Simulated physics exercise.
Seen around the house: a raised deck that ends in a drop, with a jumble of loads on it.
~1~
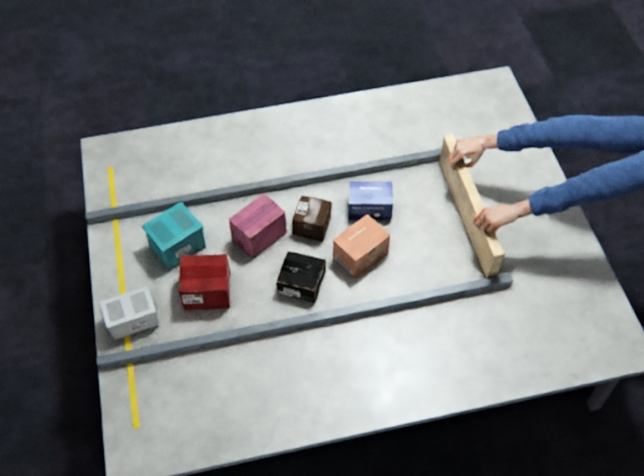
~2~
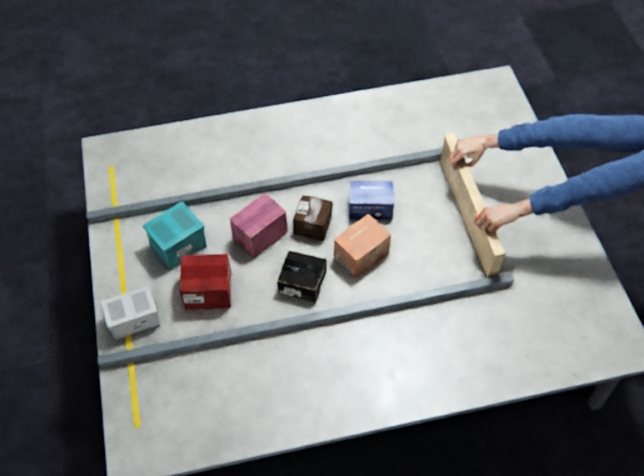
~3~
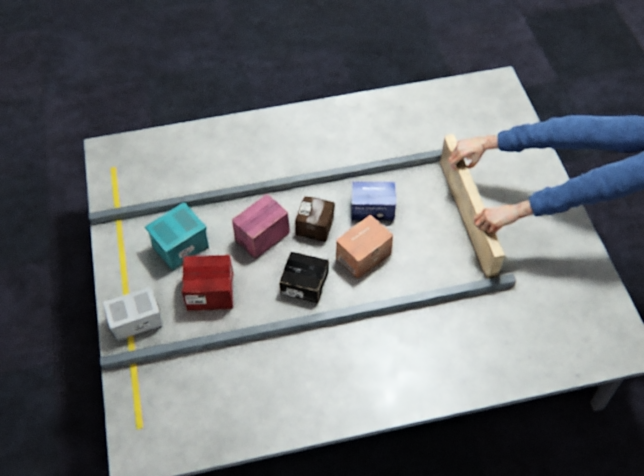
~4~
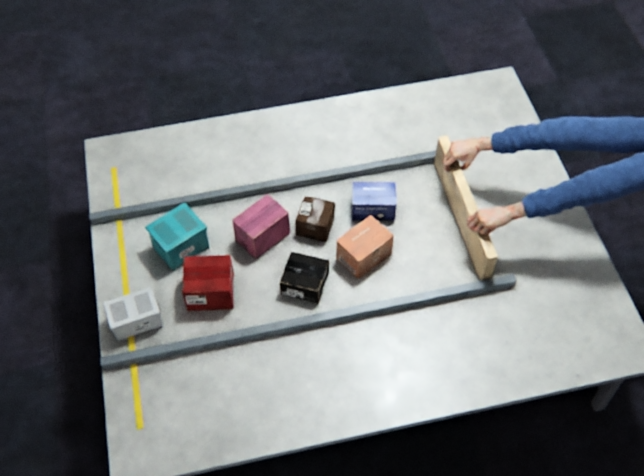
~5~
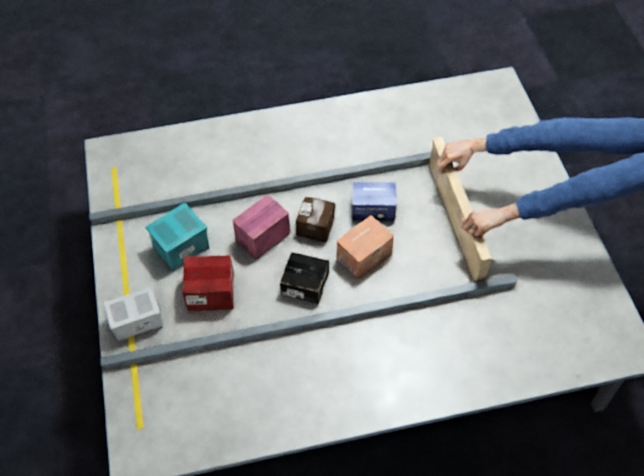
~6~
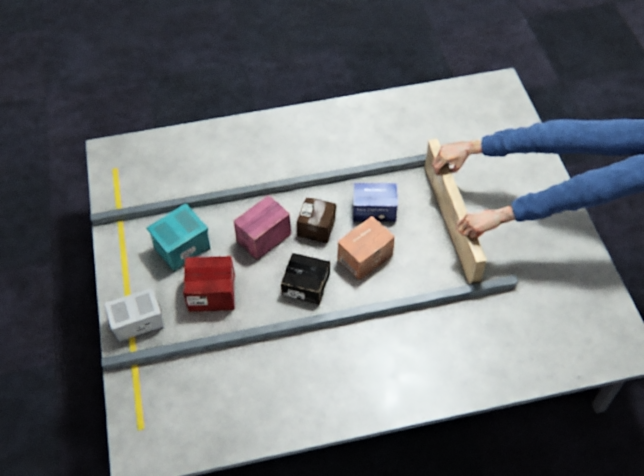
On a pale tabletop, two blue-sleeved hands slide a wooden plank slightly left between rails, toward colored boxes that stay still.
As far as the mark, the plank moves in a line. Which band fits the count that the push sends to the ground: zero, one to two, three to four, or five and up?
The band is five and up.
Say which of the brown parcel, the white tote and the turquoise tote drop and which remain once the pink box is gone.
Here's how it goes: The brown parcel is gone, the white tote is gone, and the turquoise tote is gone.
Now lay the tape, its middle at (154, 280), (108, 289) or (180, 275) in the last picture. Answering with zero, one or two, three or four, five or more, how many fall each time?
Taking the places in the order asked: More than four, then five or over, then three or four.
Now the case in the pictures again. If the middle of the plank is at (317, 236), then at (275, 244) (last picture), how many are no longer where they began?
First 6, then 7.
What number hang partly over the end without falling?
The tally is 3.
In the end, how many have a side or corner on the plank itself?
The count is 3.
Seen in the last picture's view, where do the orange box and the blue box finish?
About (100, 287), and the other about (99, 257).
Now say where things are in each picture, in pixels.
White tote (131, 314); turquoise tote (175, 236); red box (205, 282); plank (469, 205); tape (122, 284), in the first picture.
Turquoise tote (176, 236); plank (470, 204), in the second picture.
Red box (209, 283); brown parcel (315, 218), in the third picture.
White tote (134, 315); pink box (262, 226), in the fourth picture.
Turquoise tote (179, 237); orange box (365, 247), in the fifth picture.
White tote (135, 315); turquoise tote (180, 238); red box (210, 284); plank (453, 210); tape (127, 285), in the sixth picture.
Soon after, none off yet; white tote at rest near (135, 315); turquoise tote at rest near (180, 238); red box at rest near (210, 284).
After that, none off yet; white tote displaced a little near (116, 326); turquoise tote displaced well along near (84, 242); red box displaced about its own width near (165, 294).
In the end, the number that fall off is five or more; gone, brown parcel, pink box, red box, turquoise tote and white tote.
